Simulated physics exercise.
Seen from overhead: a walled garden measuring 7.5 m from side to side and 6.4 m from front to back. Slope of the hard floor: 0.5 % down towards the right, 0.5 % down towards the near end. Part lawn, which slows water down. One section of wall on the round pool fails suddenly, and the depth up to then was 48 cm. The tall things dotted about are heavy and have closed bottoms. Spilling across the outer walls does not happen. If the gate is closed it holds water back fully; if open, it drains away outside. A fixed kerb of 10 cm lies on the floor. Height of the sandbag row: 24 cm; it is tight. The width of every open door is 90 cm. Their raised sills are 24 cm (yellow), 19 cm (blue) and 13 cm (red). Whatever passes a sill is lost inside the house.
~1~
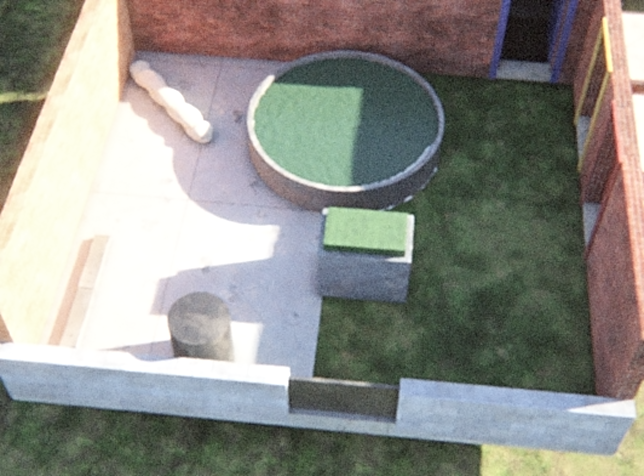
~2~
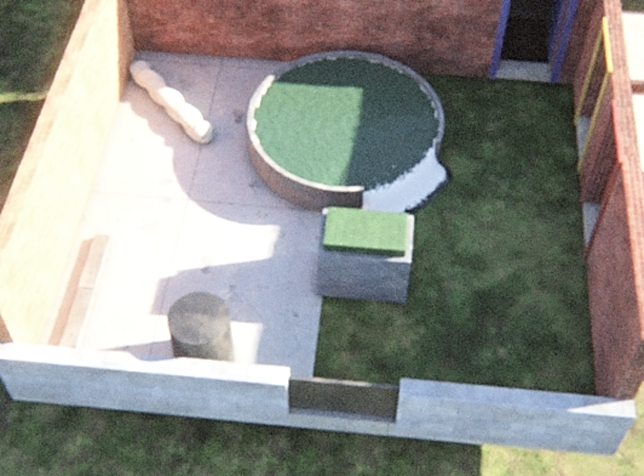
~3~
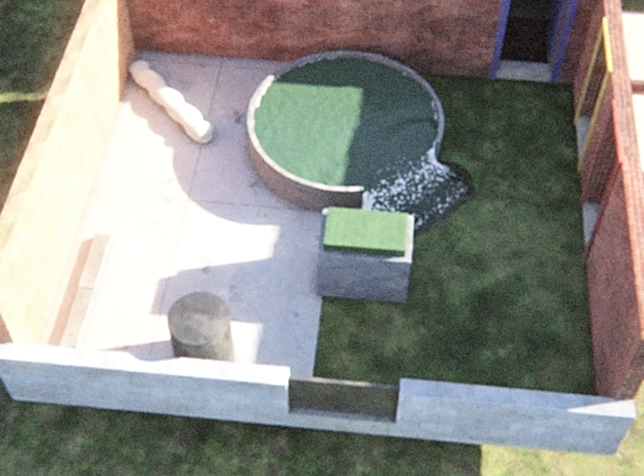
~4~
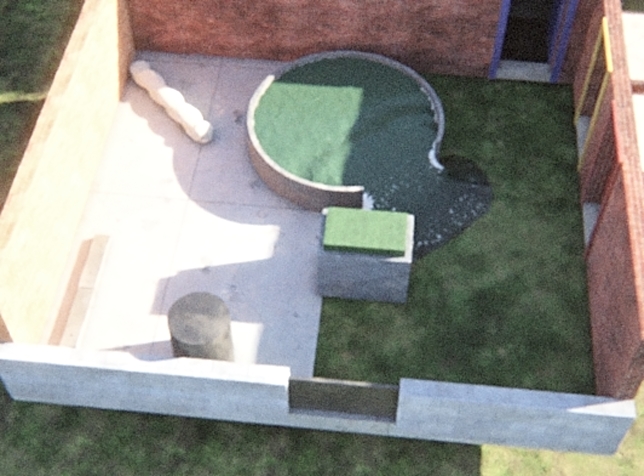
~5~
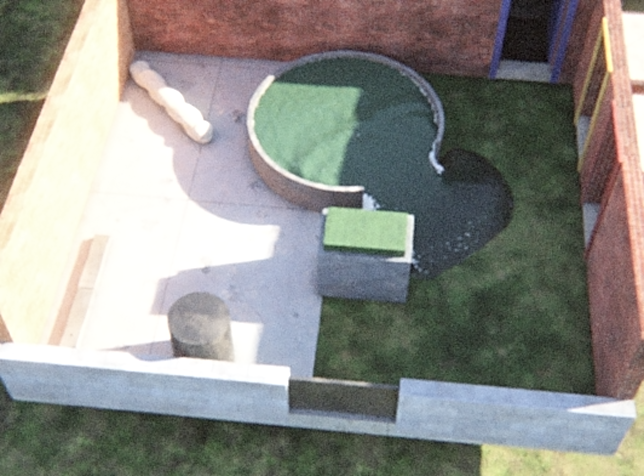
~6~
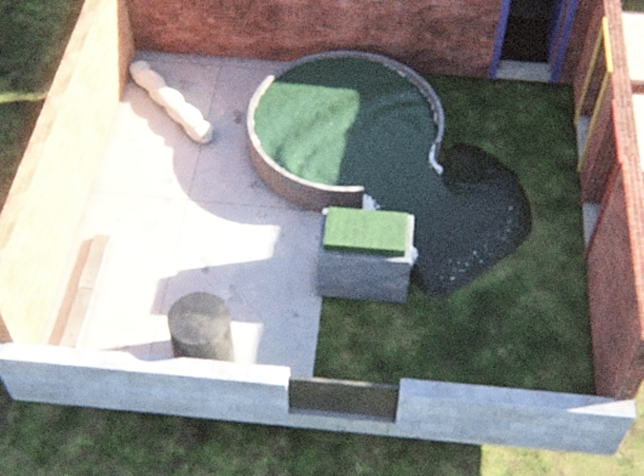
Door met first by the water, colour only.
Red.
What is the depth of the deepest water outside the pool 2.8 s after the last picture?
Max depth: About 30 centimetres.
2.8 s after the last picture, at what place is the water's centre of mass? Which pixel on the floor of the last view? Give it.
I'd say somewhere around (415, 210).
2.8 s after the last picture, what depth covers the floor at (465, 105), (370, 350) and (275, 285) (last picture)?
0, 2, 0 cm.
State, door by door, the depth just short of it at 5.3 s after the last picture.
Depths in cm: Yellow 7, blue 7, red 13.
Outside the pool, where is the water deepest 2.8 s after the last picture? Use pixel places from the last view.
It's at about (590, 413) in the last picture.
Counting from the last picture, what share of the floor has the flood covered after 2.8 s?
Covered: Roughly 40 %.
A moment later water covers 20 % of the floor and is deepest (26 cm) near (405, 253); yellow door not reached, blue door not reached, red door not reached.
Soon after water covers 30 % of the floor and is deepest (27 cm) near (393, 252); yellow door not reached, blue door not reached, red door reached 0.8 s after the last picture.
Next water covers 40 % of the floor and is deepest (30 cm) near (590, 413); yellow door reached 2.0 s after the last picture, blue door not reached, red door reached 0.8 s after the last picture.
Later on water covers 65 % of the floor and is deepest (16 cm) near (529, 254); yellow door reached 2.0 s after the last picture, blue door reached 4.2 s after the last picture, red door reached 0.8 s after the last picture.
At the end water covers 85 % of the floor and is deepest (12 cm) near (563, 423); yellow door reached 2.0 s after the last picture, blue door reached 4.2 s after the last picture, red door reached 0.8 s after the last picture.
